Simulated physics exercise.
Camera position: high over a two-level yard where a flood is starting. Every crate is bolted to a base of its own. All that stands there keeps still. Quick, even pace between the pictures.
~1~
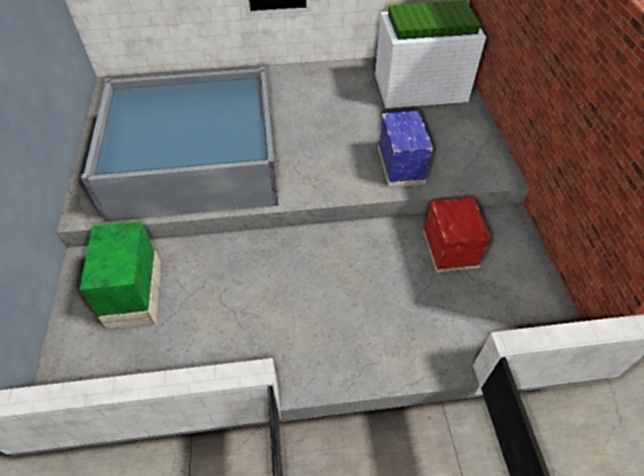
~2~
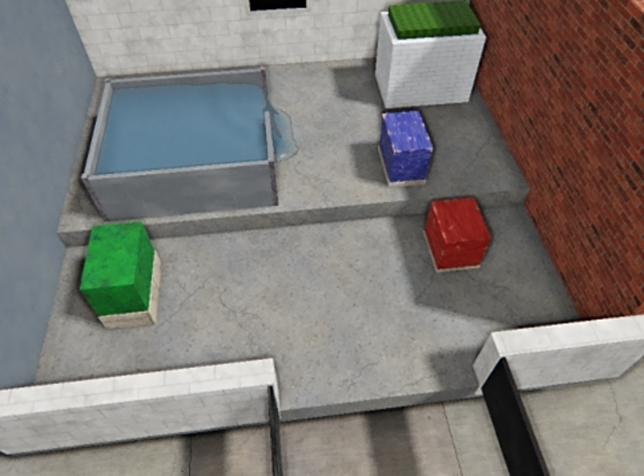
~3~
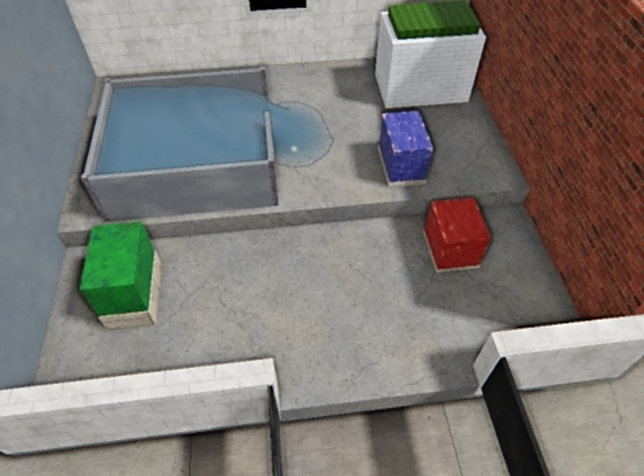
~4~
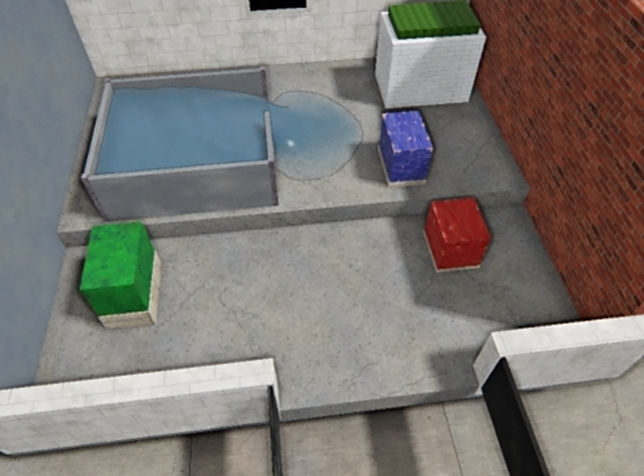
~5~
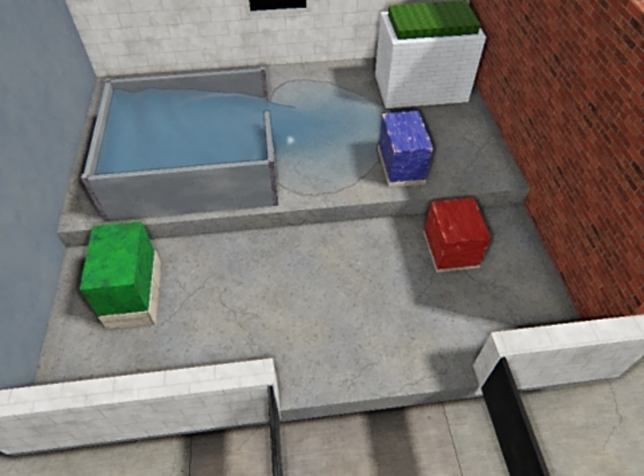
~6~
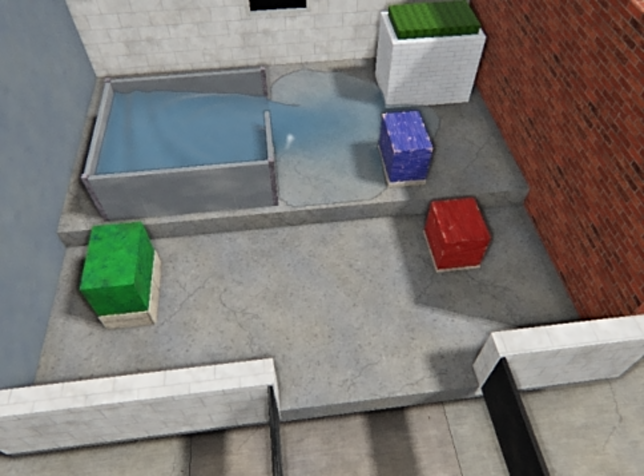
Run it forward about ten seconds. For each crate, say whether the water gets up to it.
The red crate will be a wet one, the blue crate will be a wet one, the green crate will be a dry one.
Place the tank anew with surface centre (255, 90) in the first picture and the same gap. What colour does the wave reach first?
It is the crate marked blue.
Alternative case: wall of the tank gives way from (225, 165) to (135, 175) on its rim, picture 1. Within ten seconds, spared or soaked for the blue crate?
The blue one is not reached.
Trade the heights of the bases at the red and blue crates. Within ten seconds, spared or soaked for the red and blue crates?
Red crate: Flooded, blue crate: Flooded.
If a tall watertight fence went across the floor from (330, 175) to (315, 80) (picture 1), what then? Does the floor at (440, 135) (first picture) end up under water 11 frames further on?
I'd call it waterless.
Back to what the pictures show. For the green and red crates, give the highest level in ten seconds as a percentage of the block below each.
About 50 % and 240 %.
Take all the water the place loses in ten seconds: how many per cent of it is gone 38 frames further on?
That comes to 55 per cent, as I work it out.
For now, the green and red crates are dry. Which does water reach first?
I'd go with the one in red.
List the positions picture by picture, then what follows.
Still water in the tank at (185, 123), in the first picture.
Water pours out at (266, 119) and has run to (285, 156), in the second picture.
Water pours out at (266, 122) and has run to (320, 153), in the third picture.
The front is at (358, 136), out from the gap at (266, 123), in the fourth picture.
The front is at a hidden place, out from the gap at (266, 123), in the fifth picture.
The front is at (428, 112), out from the gap at (266, 122), in the sixth picture.
A moment on, water covers 25 % of the floor; the red crate water round its plinth, the blue crate water round its plinth, the green crate not reached.
Next, water covers 40 % of the floor; the red crate water round its plinth, the blue crate water round its plinth, the green crate not reached.
Then, water covers 65 % of the floor; the red crate water round its plinth, the blue crate water round its plinth, the green crate not reached.
Later, water covers 75 % of the floor; the red crate water round its plinth, the blue crate water round its plinth, the green crate not reached.
In the end, water covers 95 % of the floor; the red crate was topped, the blue crate was topped, the green crate stayed above the water.
